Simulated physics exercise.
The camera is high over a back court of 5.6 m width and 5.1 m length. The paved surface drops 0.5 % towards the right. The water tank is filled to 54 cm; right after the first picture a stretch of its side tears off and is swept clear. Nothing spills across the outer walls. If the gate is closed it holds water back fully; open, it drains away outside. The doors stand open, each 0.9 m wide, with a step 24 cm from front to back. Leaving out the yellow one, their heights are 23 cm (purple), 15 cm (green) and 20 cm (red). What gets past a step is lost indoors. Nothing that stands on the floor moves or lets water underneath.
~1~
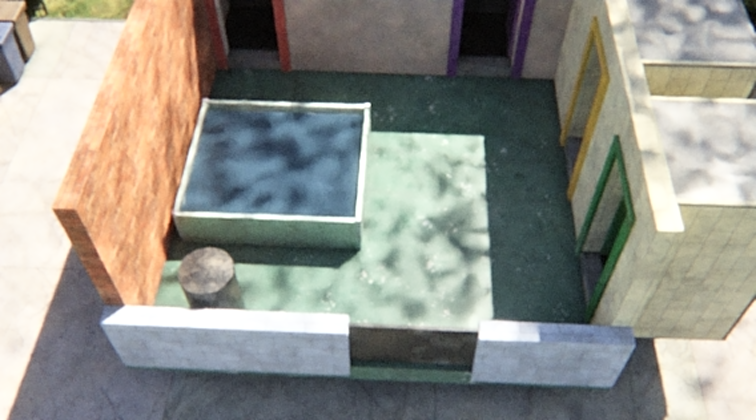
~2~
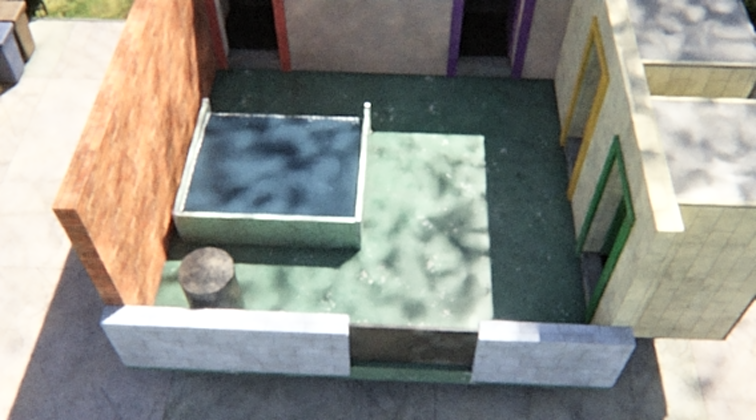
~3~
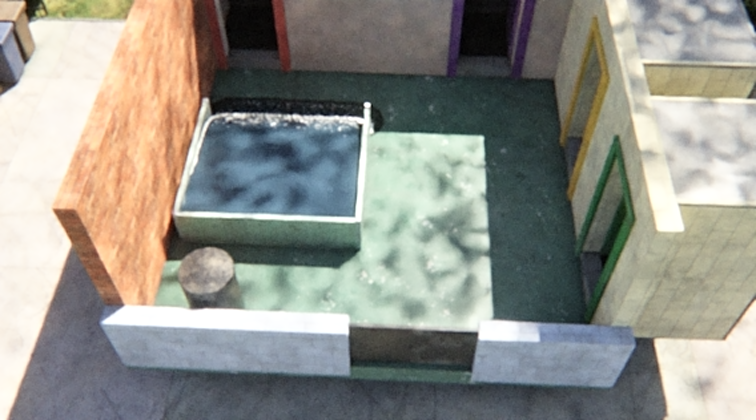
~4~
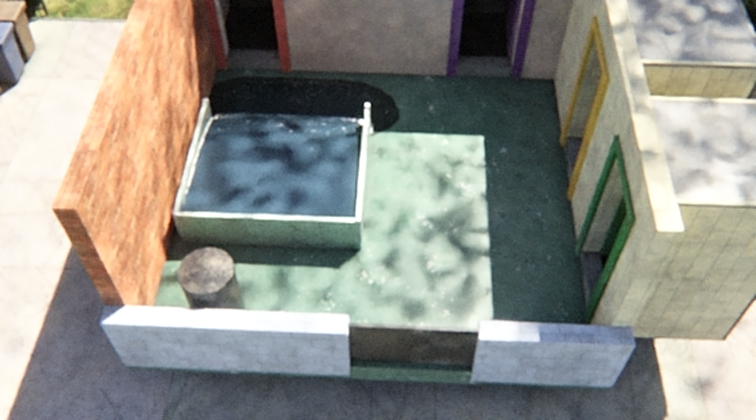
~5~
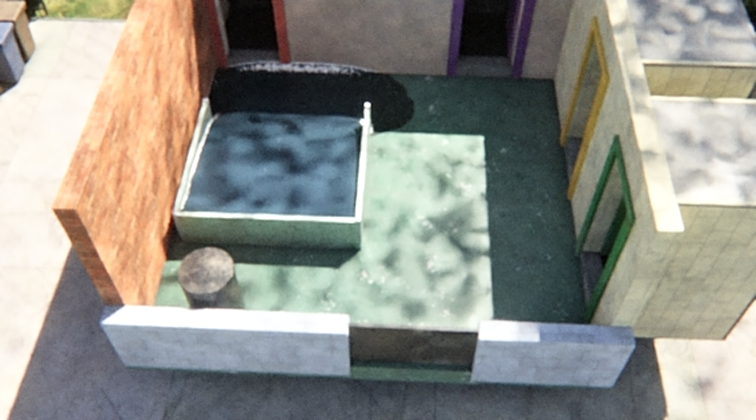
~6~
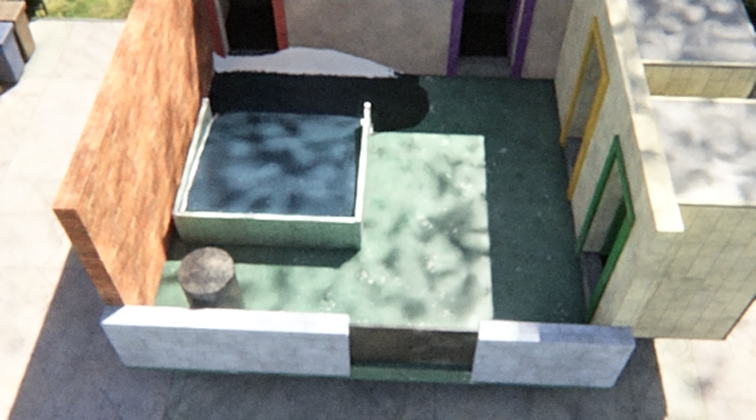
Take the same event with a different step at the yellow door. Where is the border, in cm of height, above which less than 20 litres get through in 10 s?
About 12.5 cm.
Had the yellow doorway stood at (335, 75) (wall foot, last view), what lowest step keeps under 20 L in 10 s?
About 33 cm.
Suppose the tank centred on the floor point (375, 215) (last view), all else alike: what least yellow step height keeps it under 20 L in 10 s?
Some 9.5 cm.
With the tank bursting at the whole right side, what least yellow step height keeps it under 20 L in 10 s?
Some 25 cm.
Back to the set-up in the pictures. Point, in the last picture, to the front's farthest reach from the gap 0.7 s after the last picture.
At about (489, 78).
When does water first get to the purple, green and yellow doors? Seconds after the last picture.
Arrival: Purple 0.6 s, green 2.6 s, yellow 1.8 s.
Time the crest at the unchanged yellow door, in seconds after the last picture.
Near 3.5 s.
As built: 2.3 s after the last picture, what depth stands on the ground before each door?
Depths in cm: Purple 10, green 0, red 29, yellow 16.
Then, 0.7 s after the last picture water covers 20 % of the floor, deepest (42 cm) near (257, 85); it has not reached the yellow door.
Then, 2.3 s after the last picture water covers 45 % of the floor, deepest (31 cm) near (543, 80); 16 cm at the yellow door, 0 litres in over its 22 cm step.
Then, 9.3 s after the last picture water covers 95 % of the floor, deepest (19 cm) near (145, 339); 10 cm at the yellow door, 0 litres in over its 22 cm step.
At the yellow door as built, the water peaked near 18 cm, 3.3 s after the last picture.
Run again over the same 10 s with other heights there, 37 litres in over 10.5 cm, 11 litres over 14 cm. The limit of 20 litres is kept from about 12.5 cm up.
